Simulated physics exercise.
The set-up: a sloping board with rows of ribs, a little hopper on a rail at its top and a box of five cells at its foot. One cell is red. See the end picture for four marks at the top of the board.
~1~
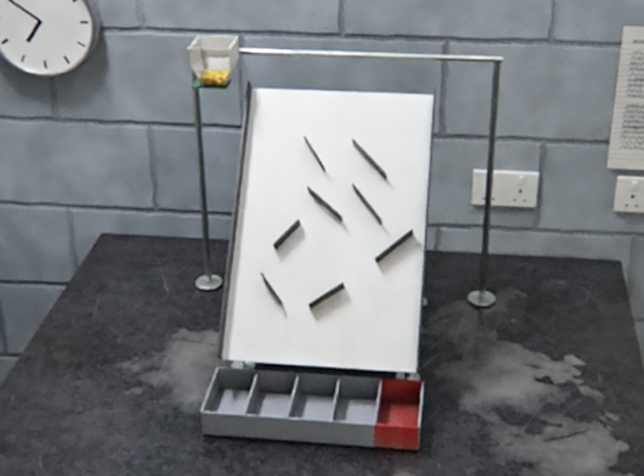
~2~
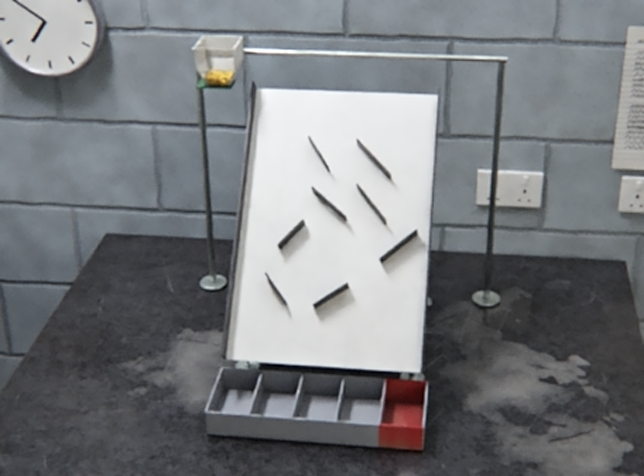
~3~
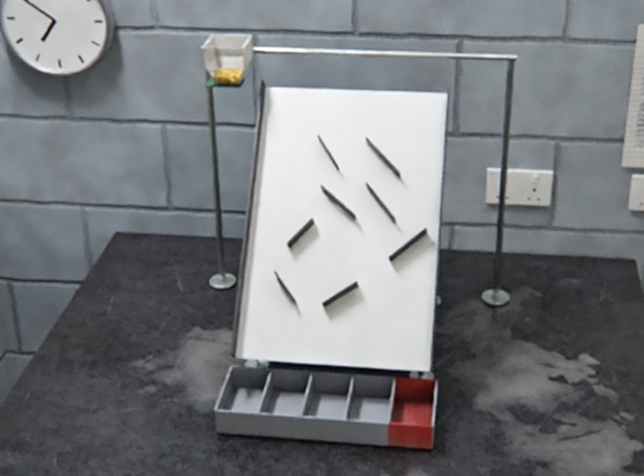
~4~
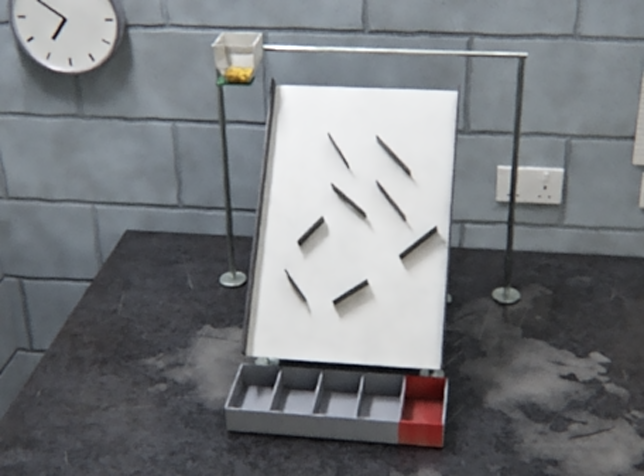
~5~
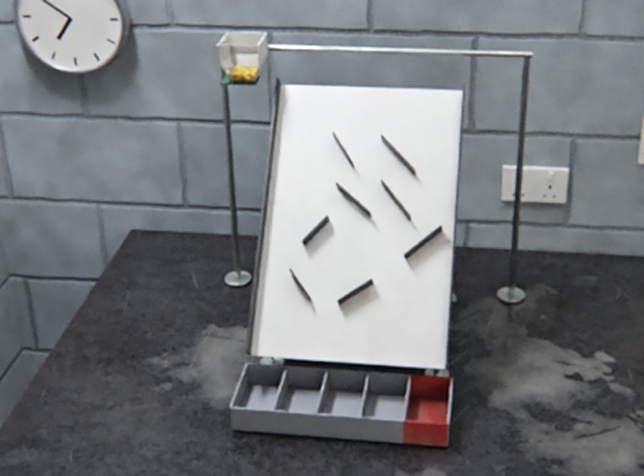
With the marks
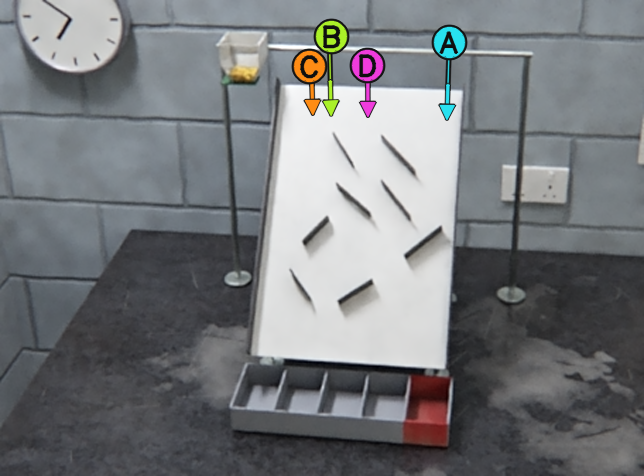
A white sloping board with dark ribs shifts slightly right in view, otherwise nothing moves.
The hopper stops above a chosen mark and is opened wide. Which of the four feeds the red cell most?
Mark A.
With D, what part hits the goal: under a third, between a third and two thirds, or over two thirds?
It is under a third.
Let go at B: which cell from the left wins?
It is the first one.
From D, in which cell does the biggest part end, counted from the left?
The fourth.
On the marked copy, mark A meets the board at (447, 114); mark B meets the board at (331, 110); mark C meets the board at (312, 109); mark D meets the board at (367, 111).
Choosing A, roughly a third in the red cell, roughly two thirds in other cells.
Choosing B, about a tenth in the red cell, almost all in other cells.
Choosing C, not one piece in the red cell, every piece in other cells.
Choosing D, about a tenth in the red cell, almost all in other cells.
